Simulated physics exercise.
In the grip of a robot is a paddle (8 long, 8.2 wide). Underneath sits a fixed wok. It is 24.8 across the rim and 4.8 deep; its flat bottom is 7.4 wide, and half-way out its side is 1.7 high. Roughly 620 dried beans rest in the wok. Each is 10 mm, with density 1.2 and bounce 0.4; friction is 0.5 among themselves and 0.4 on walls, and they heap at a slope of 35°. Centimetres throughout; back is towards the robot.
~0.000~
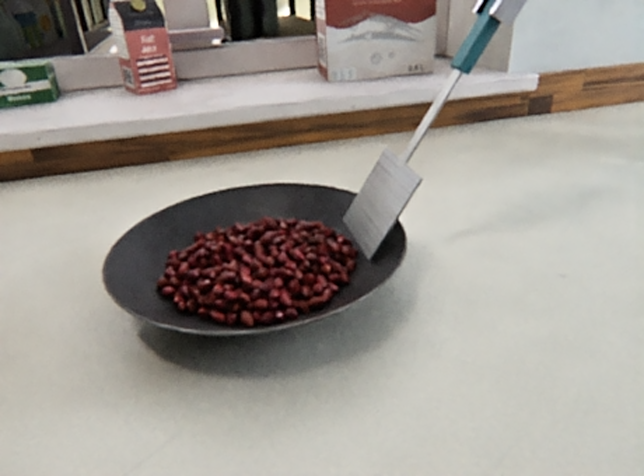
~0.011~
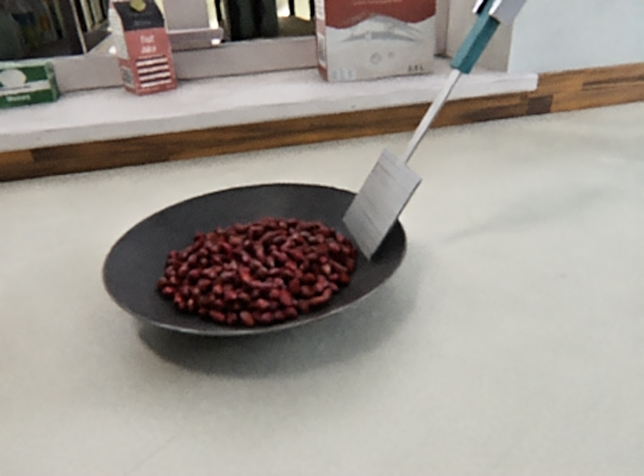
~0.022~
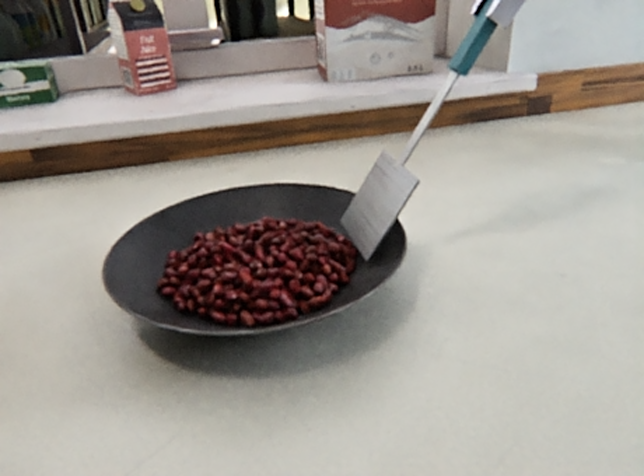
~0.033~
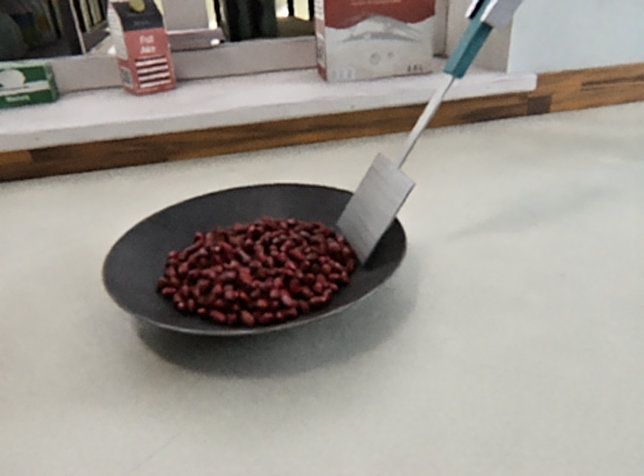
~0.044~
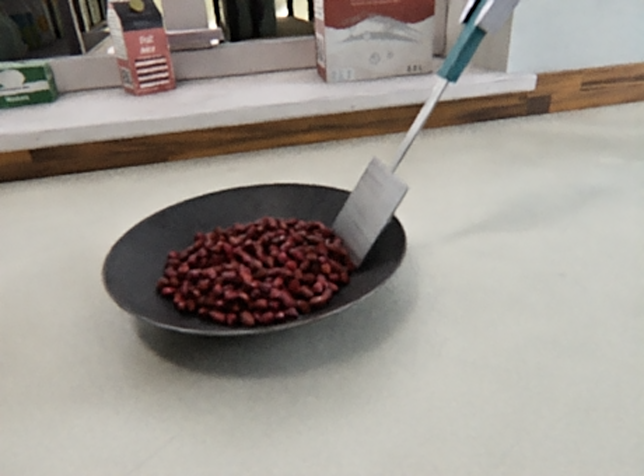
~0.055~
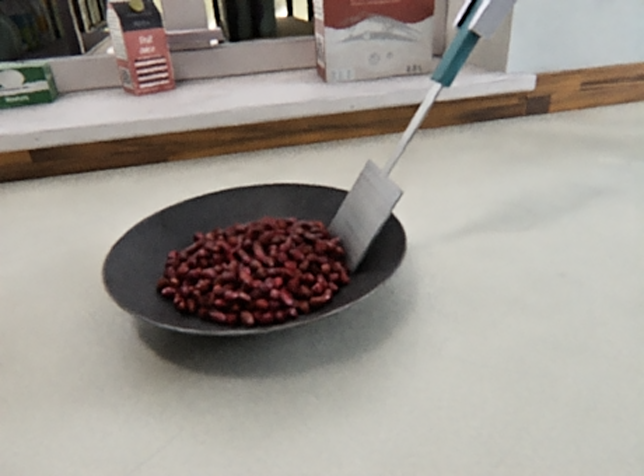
A metal spatula with a teal and white handle slides slowly down and slightly left along the inner right side of a dark wok, its flat blade reaching the edge of a heap of dark red beans, which barely changes. The wok sits on a pale counter, below a white windowsill holding cartons and boxes. The view looks down from a steady camera.
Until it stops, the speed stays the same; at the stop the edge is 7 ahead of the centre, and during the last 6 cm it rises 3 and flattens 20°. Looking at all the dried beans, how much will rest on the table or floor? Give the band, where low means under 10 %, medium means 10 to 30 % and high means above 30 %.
Band: Medium.
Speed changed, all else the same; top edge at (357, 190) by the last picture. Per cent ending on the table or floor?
Roughly 50 per cent.
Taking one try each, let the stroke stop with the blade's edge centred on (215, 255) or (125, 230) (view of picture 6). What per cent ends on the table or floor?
0 % and 45 %.
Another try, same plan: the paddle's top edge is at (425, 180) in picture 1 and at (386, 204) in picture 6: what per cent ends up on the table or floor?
I'd put it at roughly 40 per cent.
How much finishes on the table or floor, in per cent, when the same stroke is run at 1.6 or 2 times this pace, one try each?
Some 35 and 35 per cent.
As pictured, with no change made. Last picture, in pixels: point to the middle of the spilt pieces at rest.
Near pixel (80, 315).
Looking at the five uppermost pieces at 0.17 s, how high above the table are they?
They are near 5 cm up.
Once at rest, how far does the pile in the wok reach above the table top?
Roughly 7.5 centimetres.
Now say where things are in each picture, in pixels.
Paddle top edge at (403, 162), sloping 57°; upper third of the load around (262, 256), from x 165 to 355, top at y 220; 622 in the wok, in the first picture.
Paddle top edge at (402, 162), sloping 57°; upper third of the load around (262, 256), from x 165 to 355, top at y 220, in the second picture.
Paddle top edge at (400, 164), sloping 57°; upper third of the load around (262, 256), from x 165 to 355, top at y 220, in the third picture.
Paddle top edge at (396, 167), sloping 57°; upper third of the load around (262, 256), from x 165 to 355, top at y 220, in the fourth picture.
Paddle top edge at (391, 170), sloping 57°; upper third of the load around (262, 257), from x 165 to 350, top at y 220, in the fifth picture.
Paddle top edge at (385, 174), sloping 57°; upper third of the load around (263, 256), from x 165 to 350, top at y 220; 622 in the wok, in the sixth picture.
After 0.17 s, sloping 57°, highest piece 6 above the table; 622 in the wok.
After 0.29 s, sloping 49°, highest piece 12 above the table; 606 in the wok, 16 on the blade or in flight.
After 0.55 s, sloping 37°, highest piece 7 above the table; 529 in the wok, 82 on the table or floor, 11 on the blade or in flight.
After 1.60 s, sloping 37°, highest piece 7 above the table; 525 in the wok, 97 on the table or floor.
At rest, 525 in the wok, 97 on the table or floor. That is 16 % on the table or floor.
